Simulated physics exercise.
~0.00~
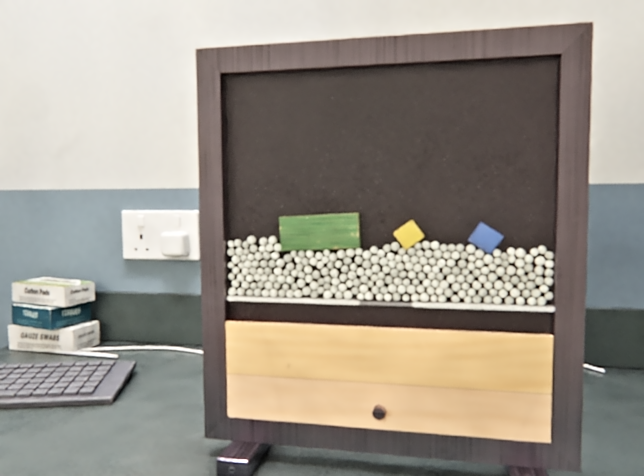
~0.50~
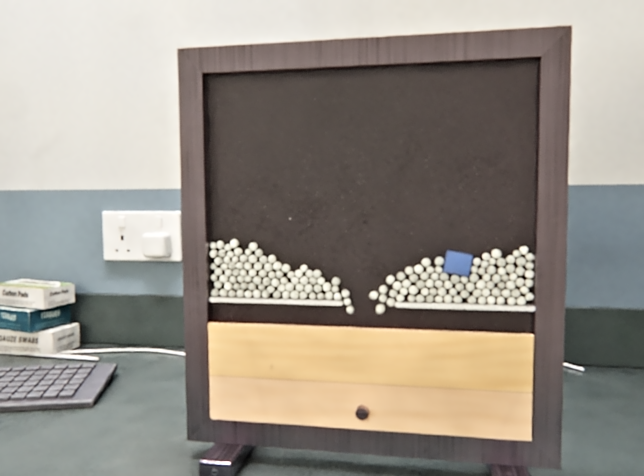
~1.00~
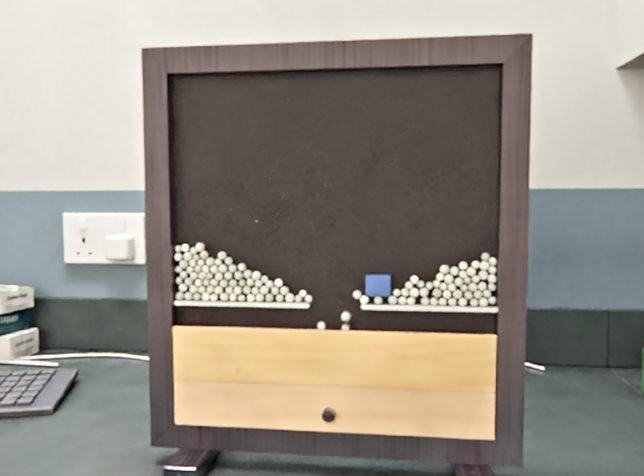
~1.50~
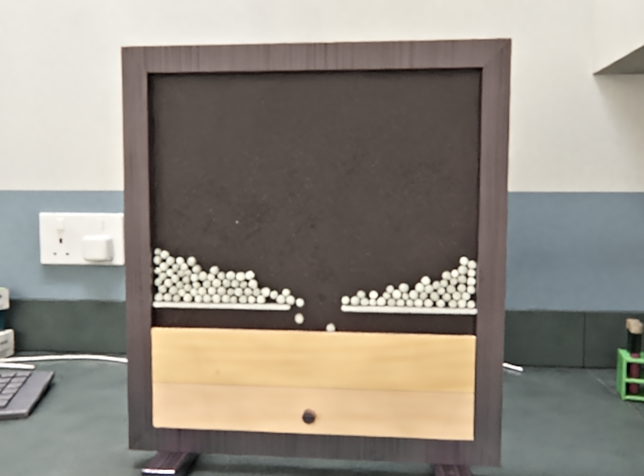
White balls pour through a central gap, and the green, yellow and blue blocks disappear.
